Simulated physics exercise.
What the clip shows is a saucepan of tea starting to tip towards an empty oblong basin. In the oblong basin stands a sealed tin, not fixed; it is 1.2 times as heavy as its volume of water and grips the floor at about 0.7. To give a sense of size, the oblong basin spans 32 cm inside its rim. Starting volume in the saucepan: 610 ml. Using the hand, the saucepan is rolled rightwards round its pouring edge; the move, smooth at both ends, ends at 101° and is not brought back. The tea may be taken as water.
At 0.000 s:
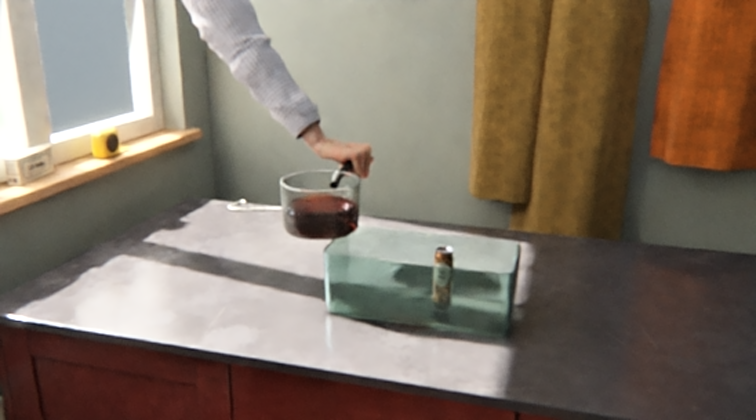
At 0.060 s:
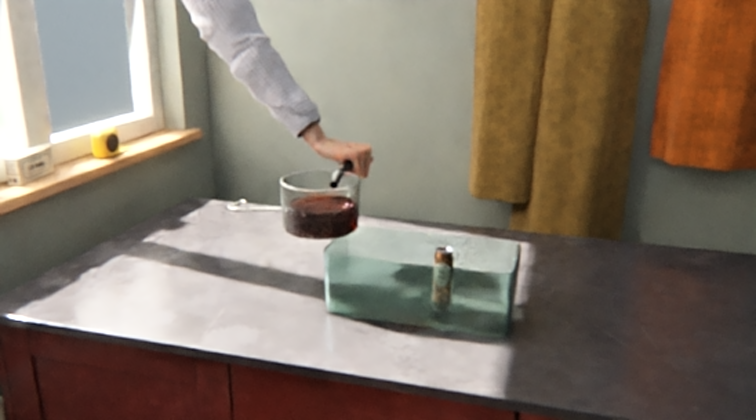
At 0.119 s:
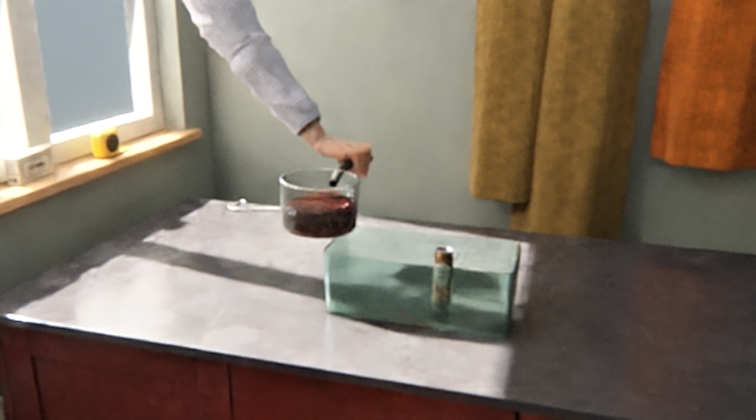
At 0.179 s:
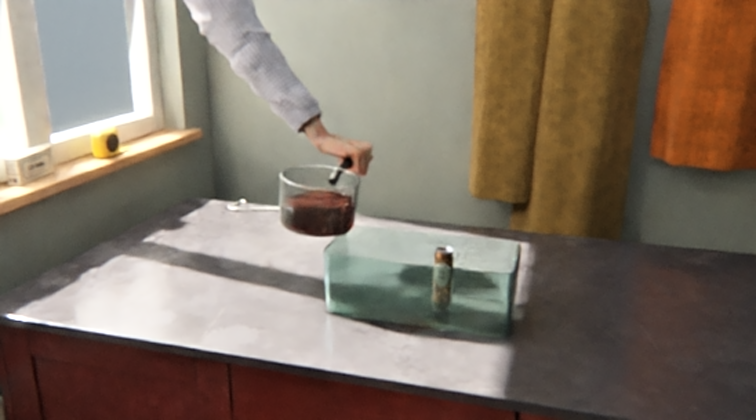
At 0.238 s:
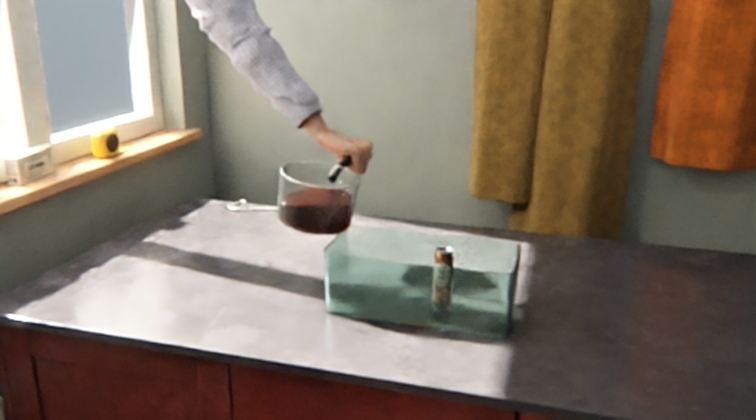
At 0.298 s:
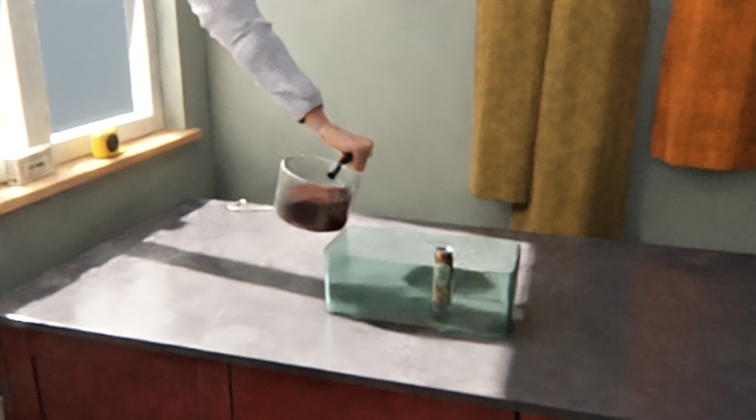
We see a hand holding a clear saucepan of dark reddish tea above the left end of a greenish glass basin on a grey countertop, then slowly tilting it slightly to the right while the basin stays still.
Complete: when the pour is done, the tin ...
... remains on its base.
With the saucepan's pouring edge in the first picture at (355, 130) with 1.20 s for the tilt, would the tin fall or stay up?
Then it stays on its base.
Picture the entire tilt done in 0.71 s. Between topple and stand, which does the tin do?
Outcome - the tin remains standing.
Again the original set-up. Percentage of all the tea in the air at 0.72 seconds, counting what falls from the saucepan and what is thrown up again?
I'd say close to 16 per cent.
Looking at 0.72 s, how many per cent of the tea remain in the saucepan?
Portion remaining: Approx. 84 per cent.
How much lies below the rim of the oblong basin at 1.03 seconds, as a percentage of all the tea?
Roughly 50 %.
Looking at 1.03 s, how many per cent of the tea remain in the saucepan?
About 26 percent.
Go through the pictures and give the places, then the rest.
The first frame shows tilt 0°; pouring edge (357, 185); surface from (289, 200) to (356, 207); the oblong basin's rim runs from (336, 239) to (518, 259); the tin's top is at (444, 252).
The second frame shows tilt 1°; pouring edge (357, 185); surface from (288, 200) to (356, 206).
The third frame shows tilt 2°; pouring edge (357, 185); surface from (287, 200) to (356, 205).
The fourth frame shows tilt 5°; pouring edge (357, 185); surface from (286, 198) to (354, 203).
The fifth frame shows tilt 9°; pouring edge (357, 185); surface from (284, 195) to (354, 200).
The sixth frame shows tilt 15°; pouring edge (357, 185); surface from (282, 190) to (353, 198).
After 0.72 s the tilt is 66° and 85 per cent is still to pour; the tin stands where it began.
After 1.03 s the tilt is 96° and 26 per cent is still to pour; the tin stands where it began.
After 1.35 s the tilt is 101° and 2 per cent is still to pour; the tin stands where it began.
After 1.70 s the tilt is 101° and 0 per cent is still to pour; the tin stands where it began.
In the end the tin stands where it began.
